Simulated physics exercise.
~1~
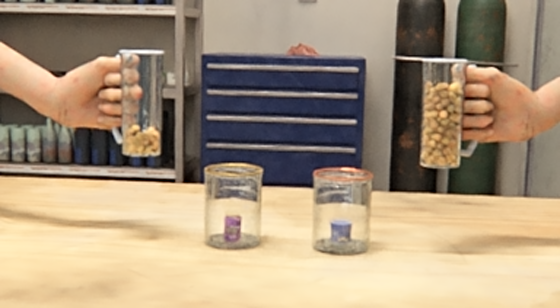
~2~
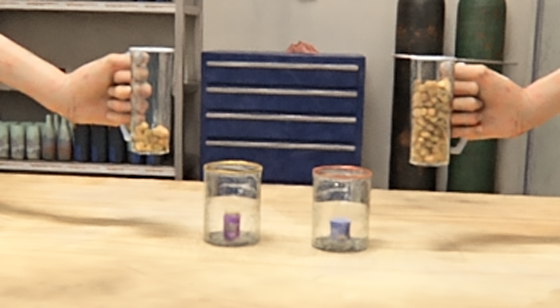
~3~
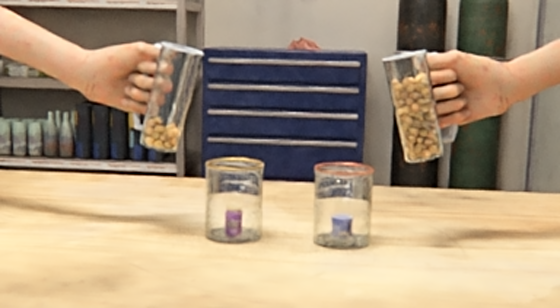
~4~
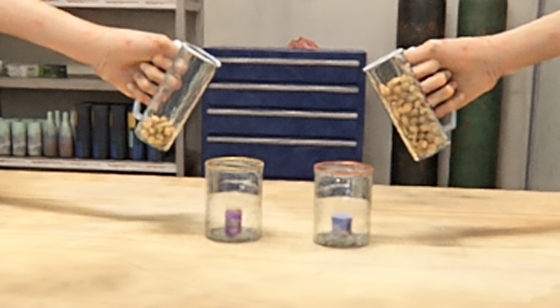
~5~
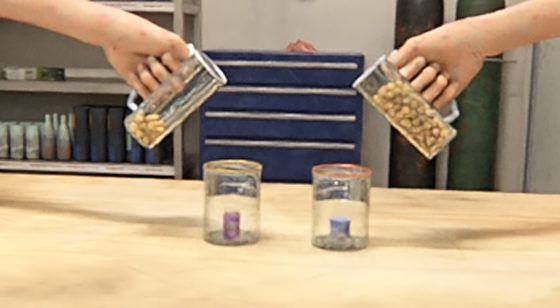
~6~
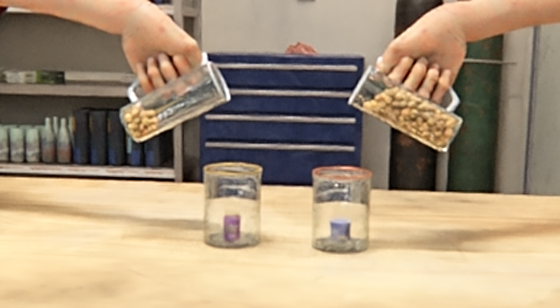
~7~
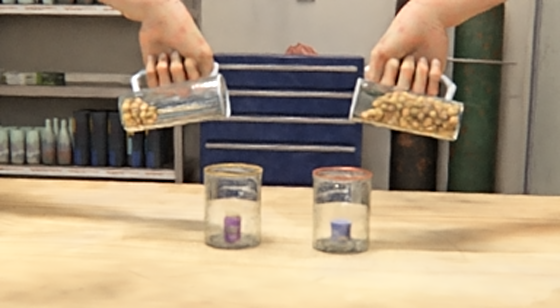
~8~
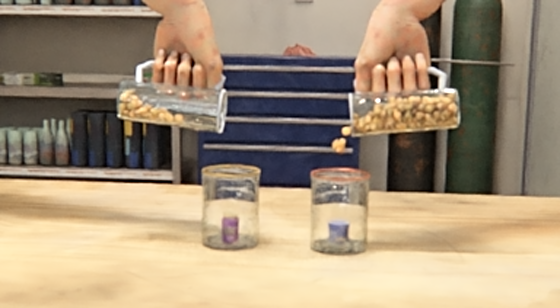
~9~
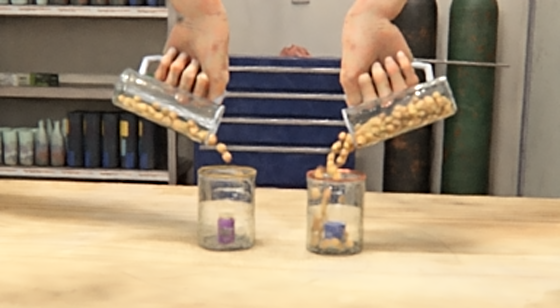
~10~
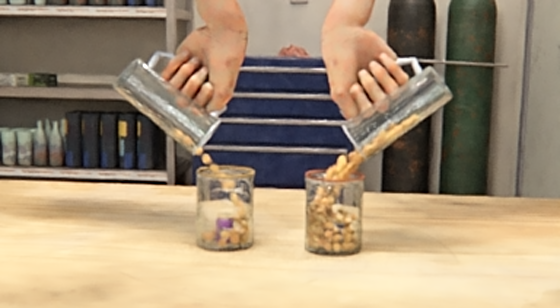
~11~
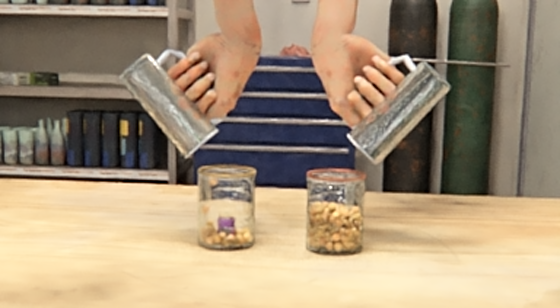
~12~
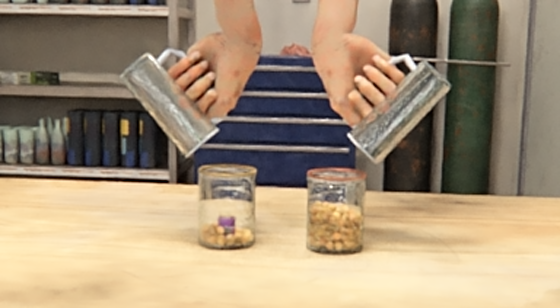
We see two hands tip clear cups of tan, nut-like pieces into two glass jars on a wooden table, emptying both; the fuller right cup buries the small blue object in its jar, while the purple one on the left still pokes out above a shallow layer.
